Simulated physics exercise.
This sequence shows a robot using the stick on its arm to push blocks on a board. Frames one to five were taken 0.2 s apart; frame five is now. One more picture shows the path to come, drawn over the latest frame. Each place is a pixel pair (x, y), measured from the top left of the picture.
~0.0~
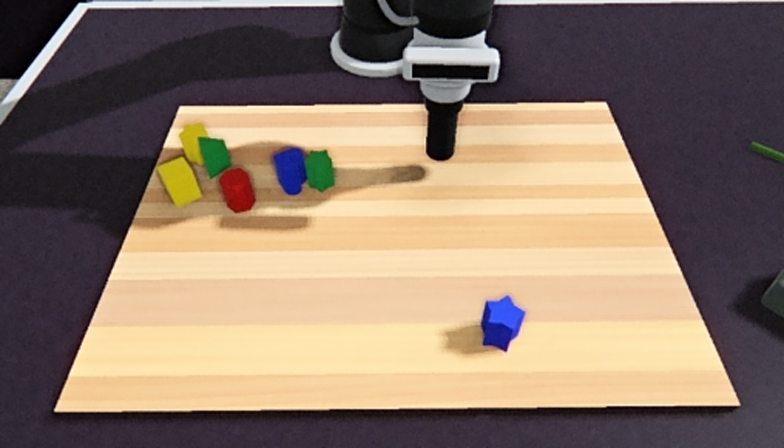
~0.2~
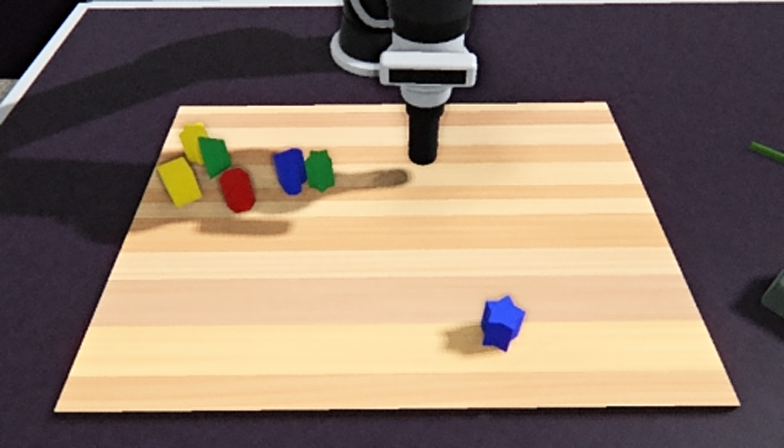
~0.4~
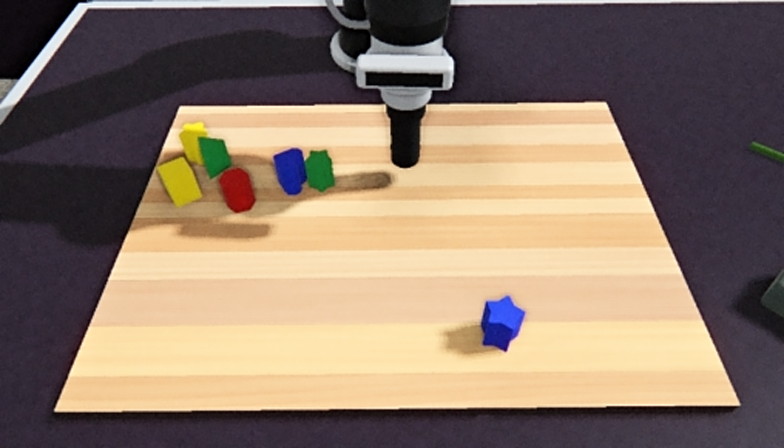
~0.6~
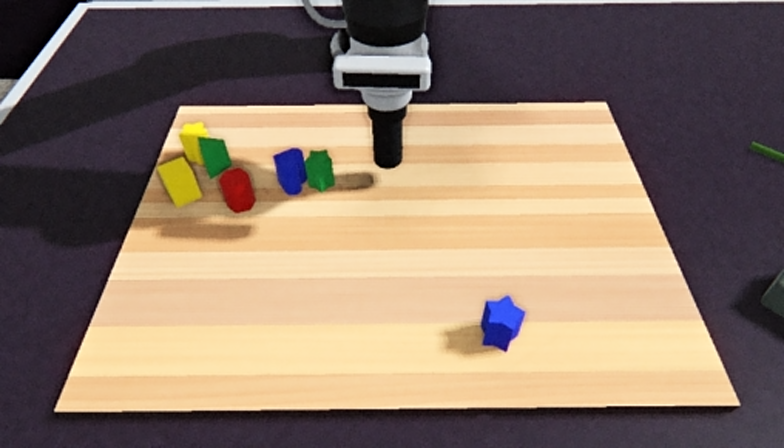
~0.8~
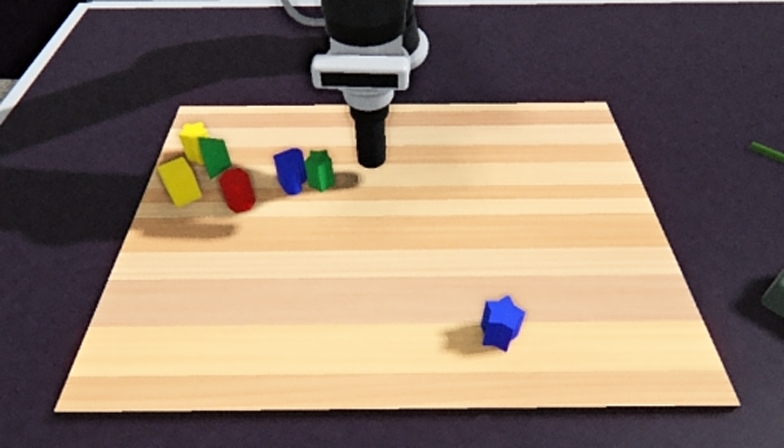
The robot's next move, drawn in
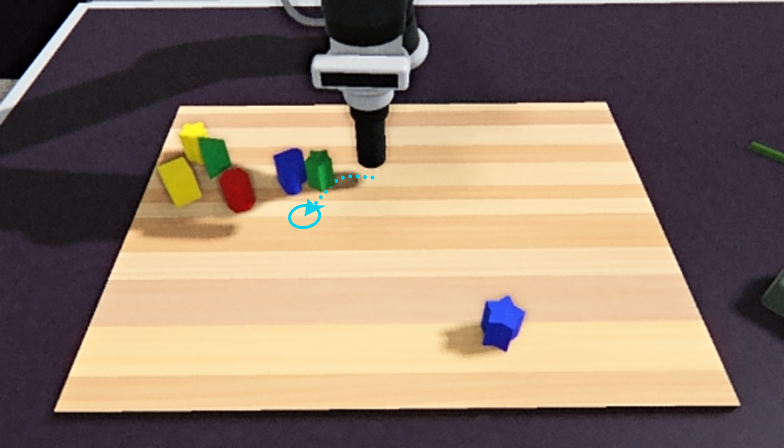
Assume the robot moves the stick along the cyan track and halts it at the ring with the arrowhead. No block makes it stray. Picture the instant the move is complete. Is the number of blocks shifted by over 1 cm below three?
That would be a yes.
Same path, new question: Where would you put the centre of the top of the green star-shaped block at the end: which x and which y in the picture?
It is at (276, 179).
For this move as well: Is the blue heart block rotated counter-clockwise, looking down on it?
No.
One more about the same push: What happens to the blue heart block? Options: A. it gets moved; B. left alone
A (it gets moved)
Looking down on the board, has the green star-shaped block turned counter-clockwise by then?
Answer: No.
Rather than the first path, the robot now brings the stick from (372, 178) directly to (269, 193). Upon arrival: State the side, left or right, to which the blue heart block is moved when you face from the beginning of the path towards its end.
It goes toward the right-hand side.
The line goes from (372, 178) by way of (342, 178) and (322, 195) to (305, 216).
On the path given first. One third of the way, stick at (340, 161); green star-shaped block at (314, 158).
Two thirds of the way, stick at (320, 178); blue heart block at (273, 161), turned 30° clockwise; green star-shaped block at (290, 171), turned 35° clockwise.
At the end, stick at (301, 199); red hexagonal block unmoved; blue heart block at (270, 162), turned 50° clockwise; green star-shaped block at (276, 179), turned 80° clockwise.
